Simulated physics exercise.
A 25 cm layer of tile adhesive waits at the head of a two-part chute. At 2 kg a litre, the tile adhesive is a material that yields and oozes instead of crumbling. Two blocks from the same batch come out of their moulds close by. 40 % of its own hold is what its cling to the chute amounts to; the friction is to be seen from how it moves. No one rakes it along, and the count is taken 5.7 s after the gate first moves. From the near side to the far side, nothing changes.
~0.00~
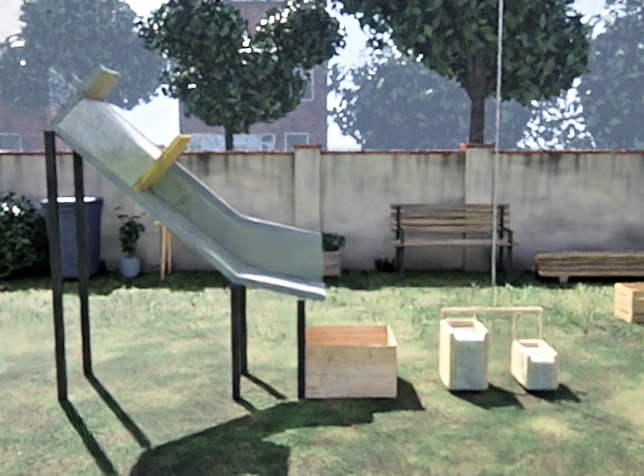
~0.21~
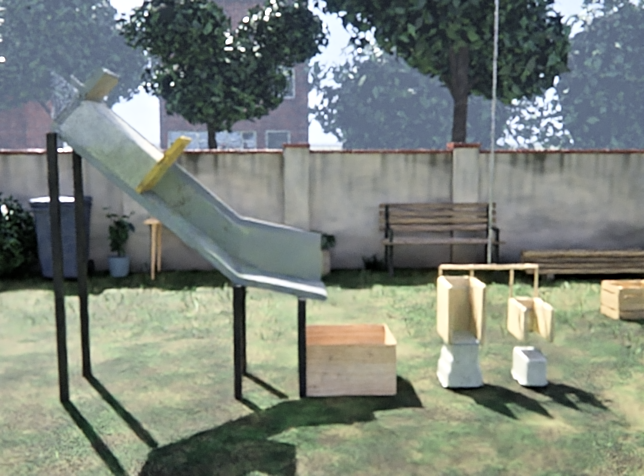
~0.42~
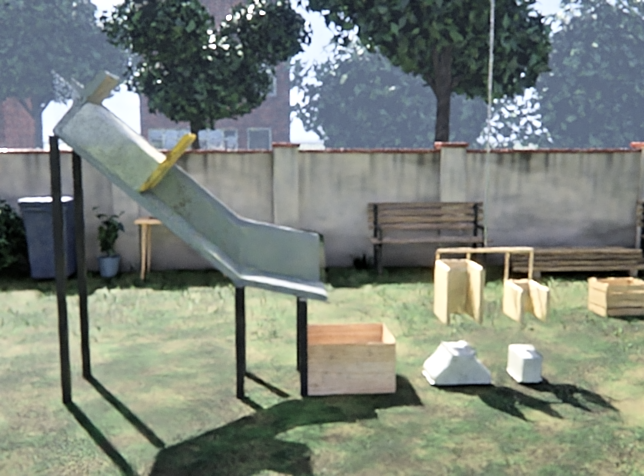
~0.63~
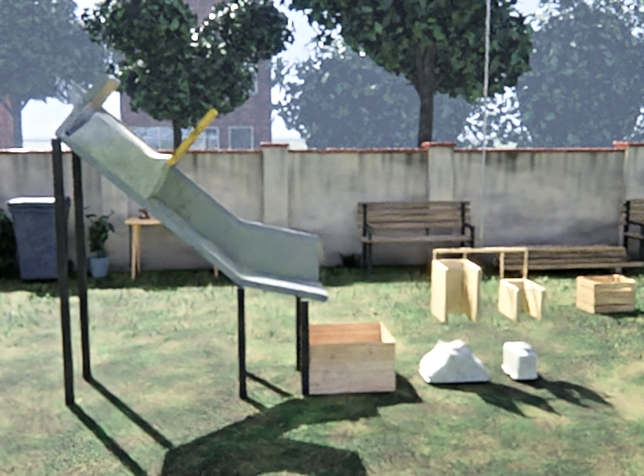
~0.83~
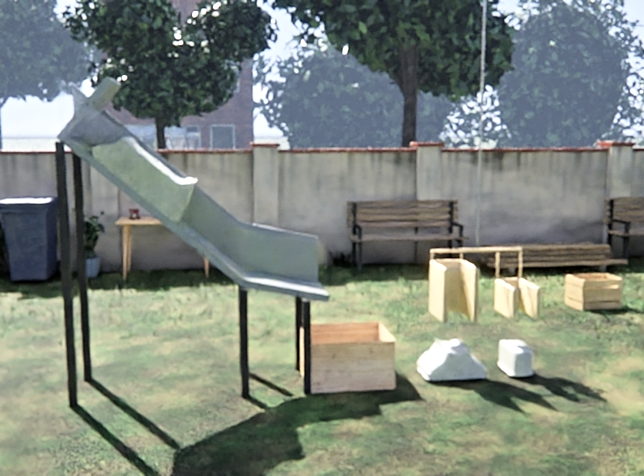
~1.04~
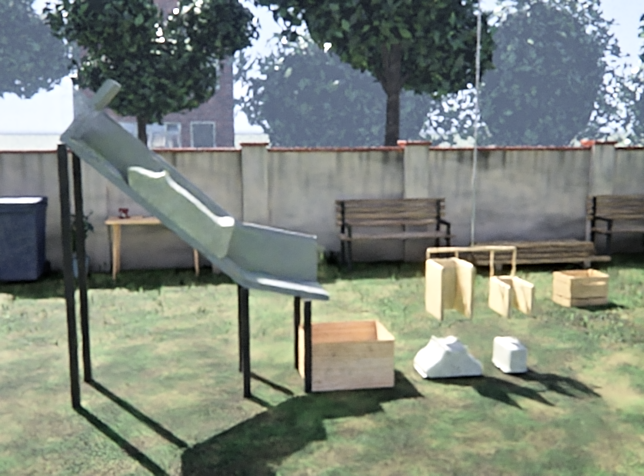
Moulds lift off two pale blocks, the taller slumps, then pale paste slides down the chute.
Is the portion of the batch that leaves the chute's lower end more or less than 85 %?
My bet puts it south of 85 %.
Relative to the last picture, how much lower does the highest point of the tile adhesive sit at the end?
Roughly 72 cm.
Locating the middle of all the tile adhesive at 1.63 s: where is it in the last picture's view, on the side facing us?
The middle is near (319, 289) in that view.
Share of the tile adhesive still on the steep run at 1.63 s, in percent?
Some 1 in a hundred.
After 1.63 s, 1 % is on the steep run, 98 % on the flatter one and 1 % past the end.
After 2.32 s, none is on the steep run, 28 % on the flatter one and 72 % past the end.
After 3.01 s, none is on the steep run, 28 % on the flatter one and 72 % past the end.
After 3.70 s, none is on the steep run, 28 % on the flatter one and 72 % past the end.
After 6.07 s, at the end, none is on the steep run, 28 % on the flatter one and 72 % past the end.
